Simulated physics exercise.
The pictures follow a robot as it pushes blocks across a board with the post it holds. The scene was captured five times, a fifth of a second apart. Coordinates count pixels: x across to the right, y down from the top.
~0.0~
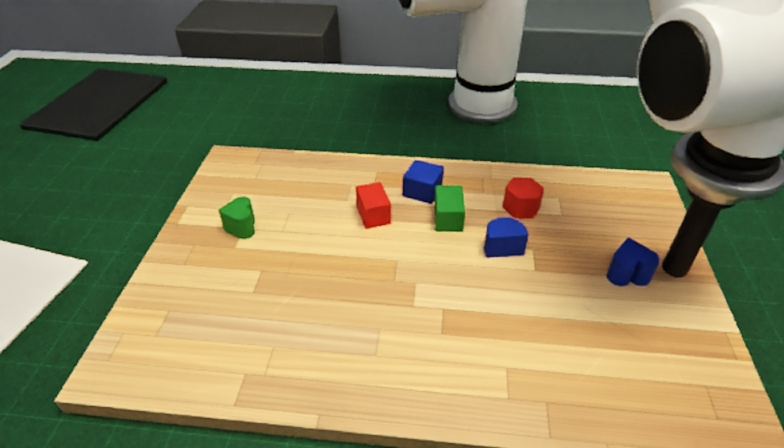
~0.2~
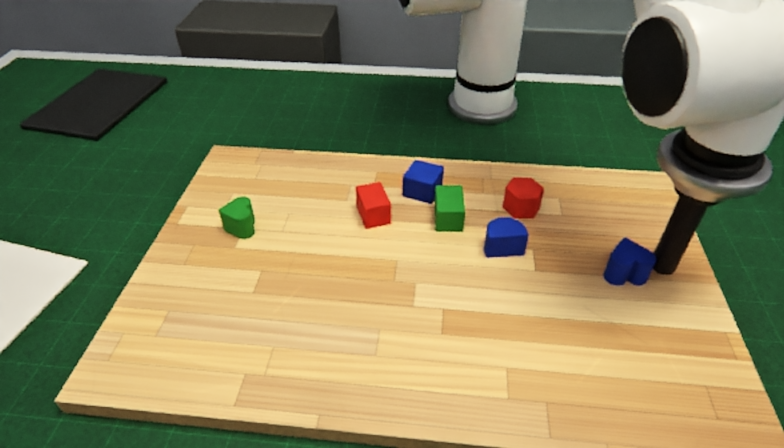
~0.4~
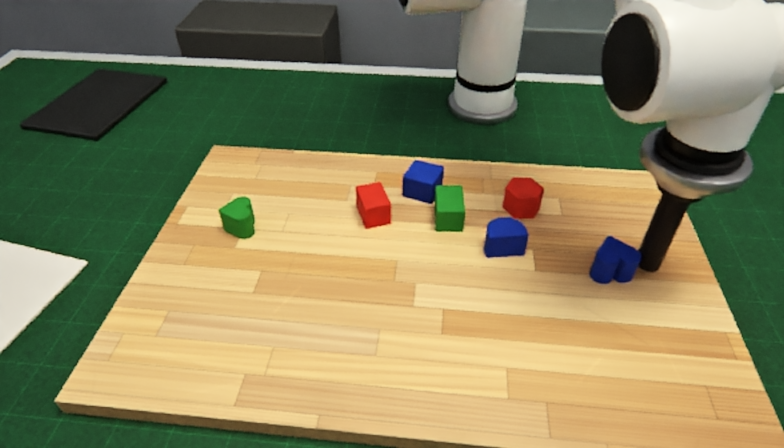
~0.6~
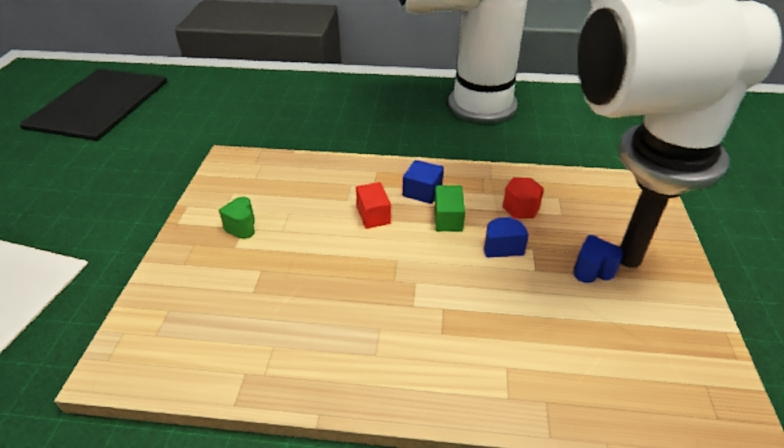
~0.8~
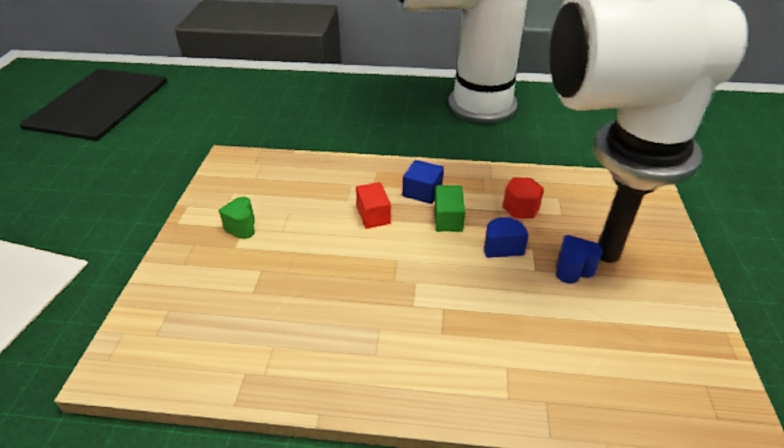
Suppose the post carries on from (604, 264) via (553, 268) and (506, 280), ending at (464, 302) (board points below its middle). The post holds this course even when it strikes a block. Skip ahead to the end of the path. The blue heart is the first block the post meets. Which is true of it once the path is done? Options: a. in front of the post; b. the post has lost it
a.
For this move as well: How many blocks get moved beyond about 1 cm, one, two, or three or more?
My best guess is that a single block moves over 1 cm.
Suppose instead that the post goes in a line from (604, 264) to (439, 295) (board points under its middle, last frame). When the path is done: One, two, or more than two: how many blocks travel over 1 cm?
The number of blocks that move over 1 cm is one.
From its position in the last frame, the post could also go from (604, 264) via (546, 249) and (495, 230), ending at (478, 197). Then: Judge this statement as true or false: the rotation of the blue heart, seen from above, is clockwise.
The statement is false.
The first path, step by step. One third of the way, post (555, 258); blue heart (528, 255).
Two thirds of the way, post (507, 271); blue heart (478, 268).
At the end, post (465, 293); blue D-shaped block in place; blue heart (431, 278), turned 35° clockwise.
